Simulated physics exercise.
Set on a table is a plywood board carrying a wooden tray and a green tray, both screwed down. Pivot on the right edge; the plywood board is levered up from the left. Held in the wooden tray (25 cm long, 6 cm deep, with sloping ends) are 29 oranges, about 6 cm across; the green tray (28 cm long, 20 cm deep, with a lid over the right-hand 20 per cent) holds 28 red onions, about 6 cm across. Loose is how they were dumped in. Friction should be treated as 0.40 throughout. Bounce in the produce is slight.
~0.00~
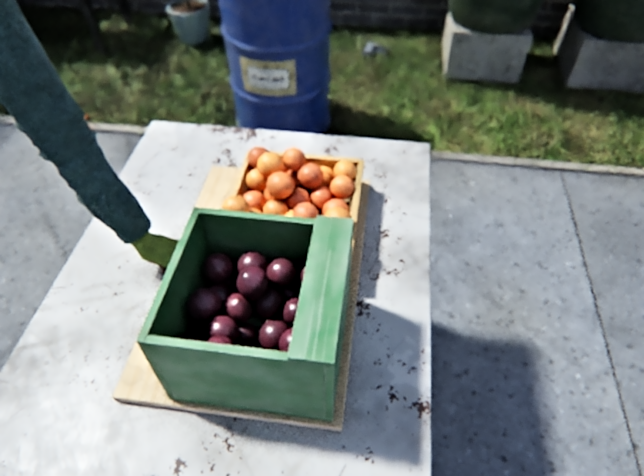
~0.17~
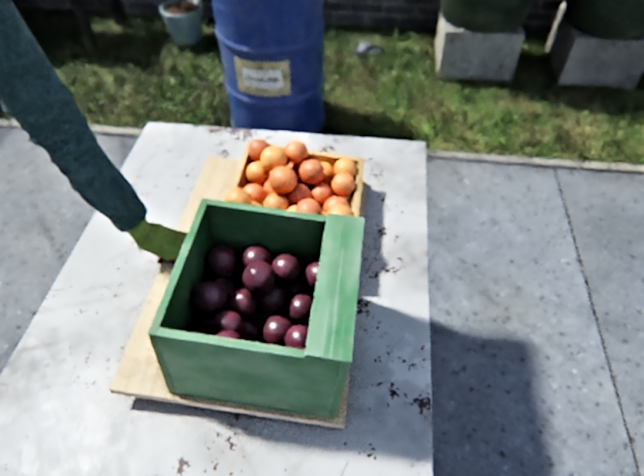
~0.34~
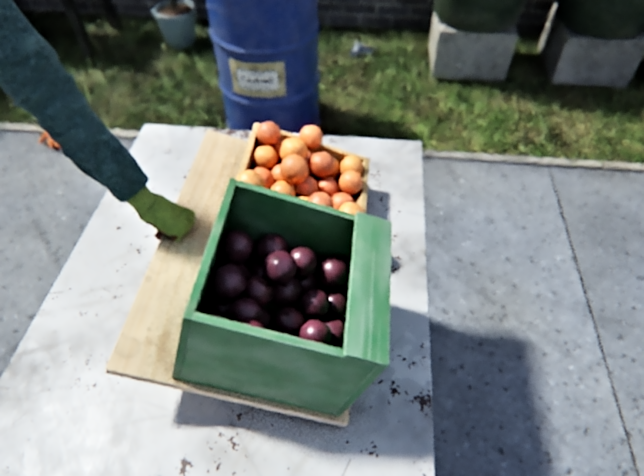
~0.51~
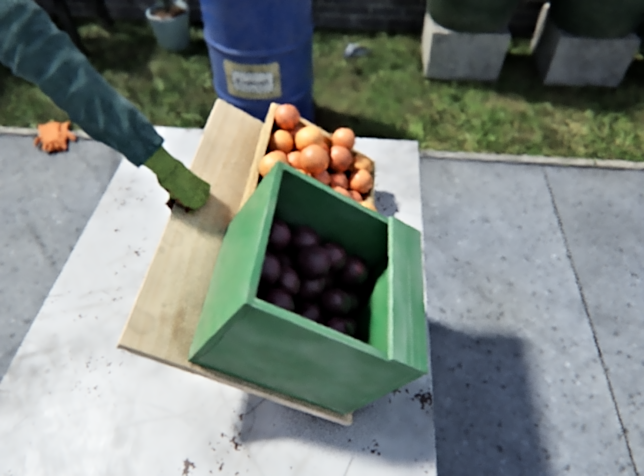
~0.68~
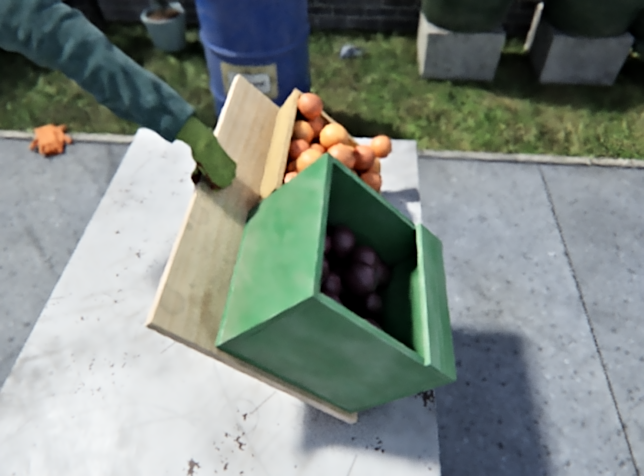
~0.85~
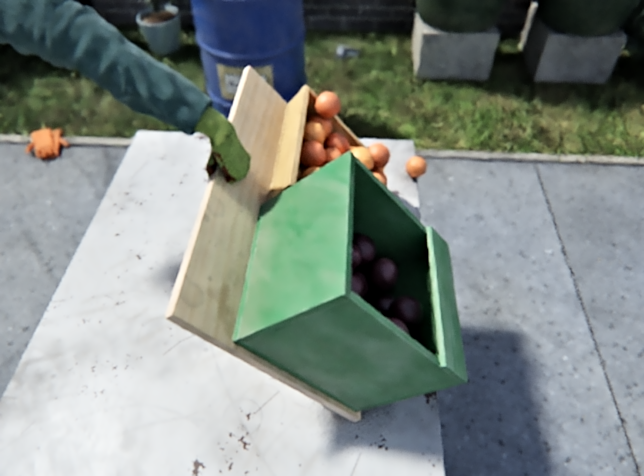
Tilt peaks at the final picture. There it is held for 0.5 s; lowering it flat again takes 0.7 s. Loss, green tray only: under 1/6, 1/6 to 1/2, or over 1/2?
Kept: More than five sixths.
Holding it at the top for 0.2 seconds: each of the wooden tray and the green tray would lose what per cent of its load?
Then wooden tray 30, green tray 0 per cent.
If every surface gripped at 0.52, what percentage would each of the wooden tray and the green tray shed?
That would cost the wooden tray 30 and the green tray 0 per cent of the load.
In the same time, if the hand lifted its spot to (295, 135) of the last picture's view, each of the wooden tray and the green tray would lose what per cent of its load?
Wooden tray 40%, green tray 0%.
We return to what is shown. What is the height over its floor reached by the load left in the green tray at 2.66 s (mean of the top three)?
It reaches close to 15 cm.
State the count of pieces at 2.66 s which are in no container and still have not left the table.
Near 1, give or take.
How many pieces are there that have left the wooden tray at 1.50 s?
Out so far from the wooden tray: Around 10.
After 1.14 s, tilt 50°; wooden tray 19 in, 10 out and green tray 28 in, 0 out.
After 1.50 s, tilt 44°; wooden tray 19 in, 10 out and green tray 28 in, 0 out.
After 2.01 s, tilt 0°; wooden tray 19 in, 10 out and green tray 28 in, 0 out.
Outcome (at 2.66 s), wooden tray 19 in, 10 out and green tray 28 in, 0 out. Asked share, 0 of 28, 0 per cent.
